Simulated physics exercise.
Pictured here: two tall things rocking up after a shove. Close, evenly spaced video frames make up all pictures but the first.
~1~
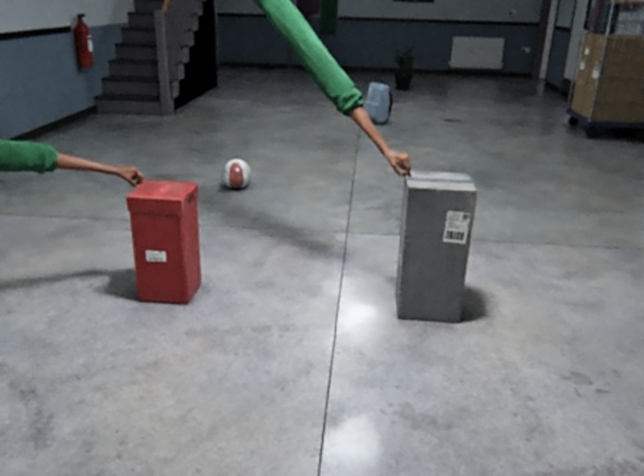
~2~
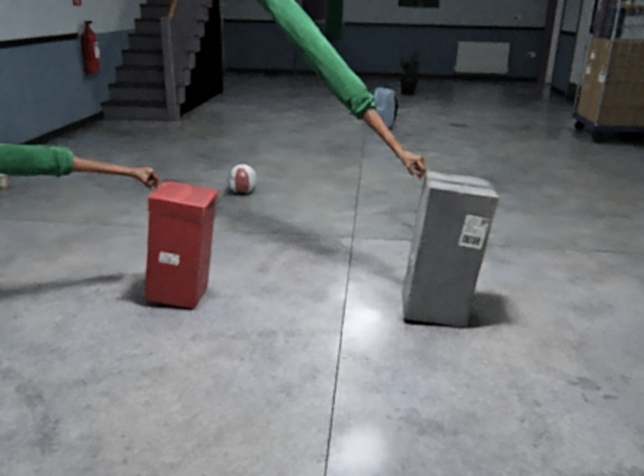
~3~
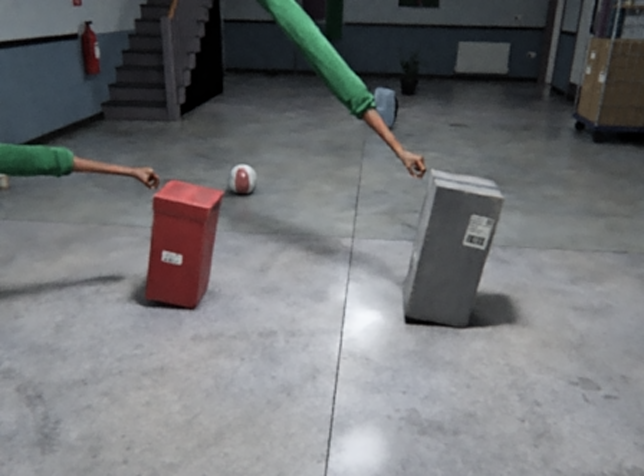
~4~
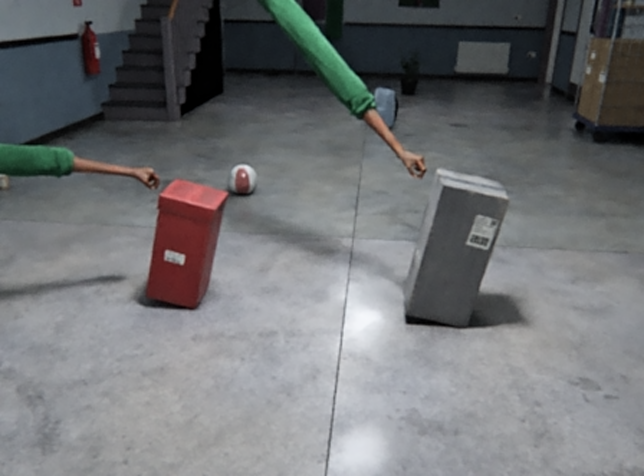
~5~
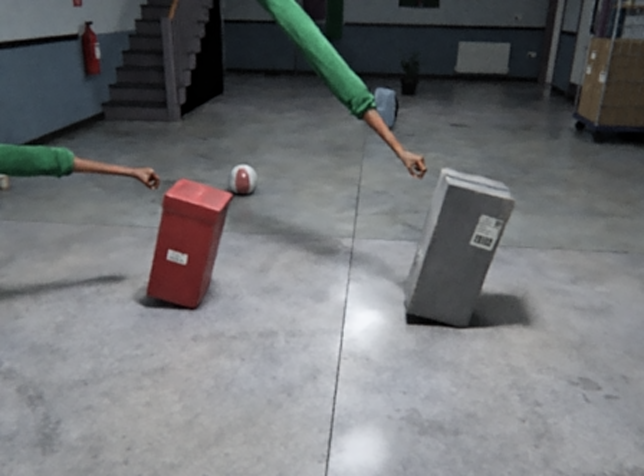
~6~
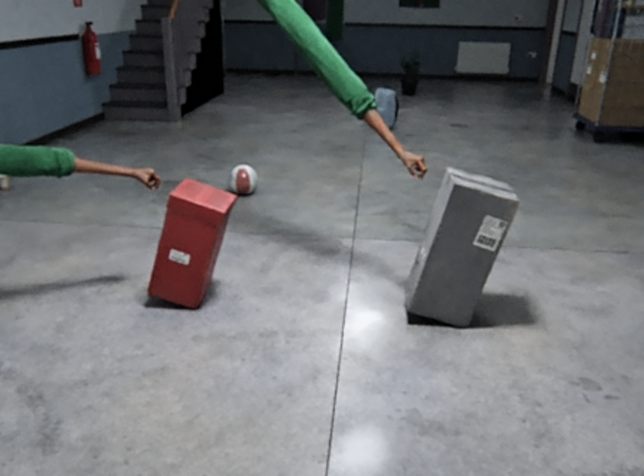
On a concrete floor near some stairs, two green-sleeved arms pushed the tops of a red container and a grey box, and both tilted to the right, leaning steadily farther from the hands.
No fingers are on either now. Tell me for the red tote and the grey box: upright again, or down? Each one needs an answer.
Red tote - down, grey box - down.
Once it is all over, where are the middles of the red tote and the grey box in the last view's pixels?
The red tote around (253, 279); the grey box around (529, 292).
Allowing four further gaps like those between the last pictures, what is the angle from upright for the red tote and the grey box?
Tilts at that frame: 25° and 20°.
Then, 0.24 s later than the last frame, red tote 43° off upright near (218, 248); grey box 32° off upright near (482, 249).
Then, 0.46 s later than the last frame, red tote on its side near (255, 276); grey box 56° off upright near (512, 260).
Then, 0.68 s later than the last frame, red tote on its side near (256, 278); grey box on its side near (539, 287).
When it is over, the red tote falls over, near (253, 279); the grey box falls over, near (529, 292).
